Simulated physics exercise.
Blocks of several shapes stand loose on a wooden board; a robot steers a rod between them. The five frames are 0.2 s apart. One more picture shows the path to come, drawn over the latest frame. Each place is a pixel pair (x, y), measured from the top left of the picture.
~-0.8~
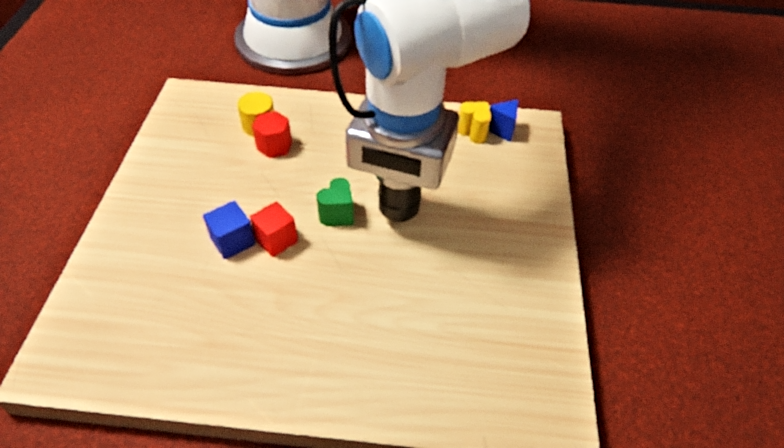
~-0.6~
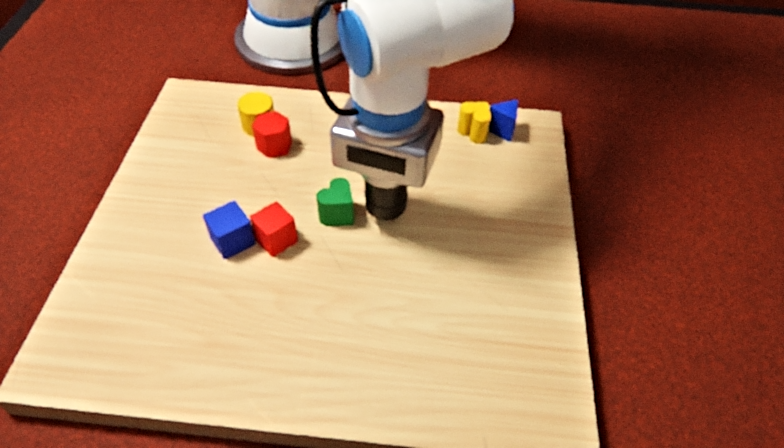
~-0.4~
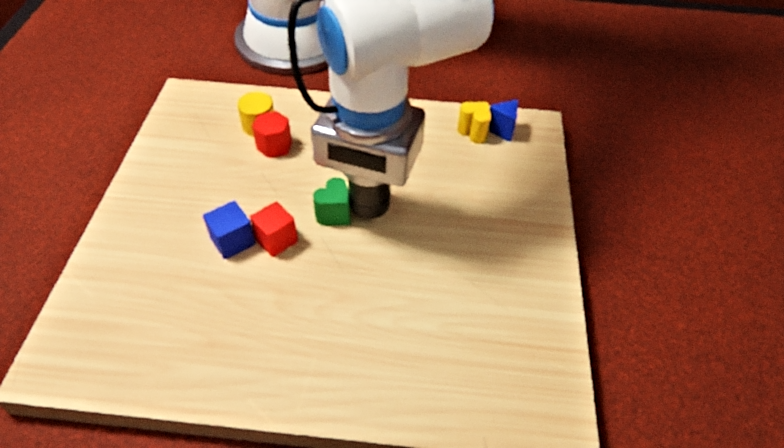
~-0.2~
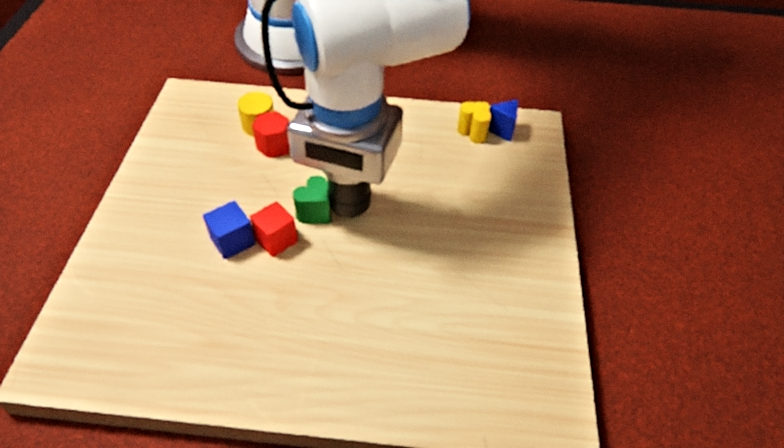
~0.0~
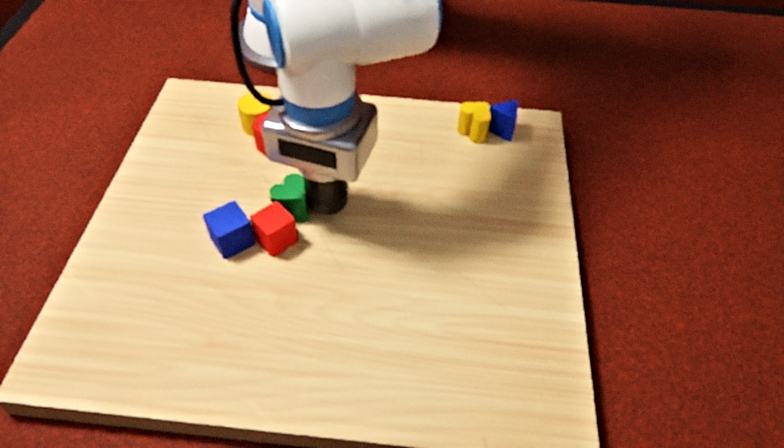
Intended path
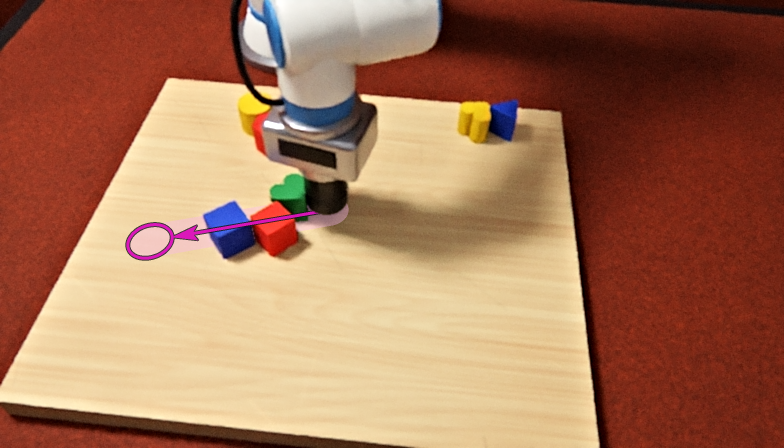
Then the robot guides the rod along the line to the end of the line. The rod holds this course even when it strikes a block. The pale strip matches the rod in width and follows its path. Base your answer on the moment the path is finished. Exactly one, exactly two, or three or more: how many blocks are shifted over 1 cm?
Blocks displaced: At least 3.
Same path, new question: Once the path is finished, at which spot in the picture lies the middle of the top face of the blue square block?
I think it will end close to (174, 244).
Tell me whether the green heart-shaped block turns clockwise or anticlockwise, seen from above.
In a top view, it turns clockwise.
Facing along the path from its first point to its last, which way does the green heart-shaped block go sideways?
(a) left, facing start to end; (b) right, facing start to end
The correct letter is b.
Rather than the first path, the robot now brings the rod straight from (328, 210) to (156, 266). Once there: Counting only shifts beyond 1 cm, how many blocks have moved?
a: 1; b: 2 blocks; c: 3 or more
Option c.
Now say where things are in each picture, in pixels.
In the first picture, lower end of the rod at (399, 207), tops of blocks, blue square block at (226, 218), red square block at (272, 217), green heart-shaped block at (336, 192).
In the second picture, rod at (386, 206), blocks as before.
In the third picture, rod at (369, 204), green heart-shaped block at (333, 192).
In the fourth picture, rod at (350, 202), green heart-shaped block at (313, 190).
In the fifth picture, rod at (327, 200), blue square block at (226, 218), red square block at (272, 217), green heart-shaped block at (290, 188).
The drawn path runs straight from (328, 210) to (150, 241).
What follows on the original path. One third of the way, rod at (268, 210); blue square block at (220, 223), turned 35° clockwise; red square block at (255, 227), turned 50° anticlockwise; green heart-shaped block at (232, 189), turned 30° clockwise.
Two thirds of the way, rod at (207, 221); blue square block at (186, 240), turned 30° anticlockwise; red square block at (254, 230), turned 60° anticlockwise; green heart-shaped block at (183, 187), turned 65° clockwise.
At the end, rod at (146, 231); blue square block at (174, 244), turned 70° anticlockwise; red square block at (254, 230), turned 60° anticlockwise; green heart-shaped block at (176, 185), turned 85° clockwise.
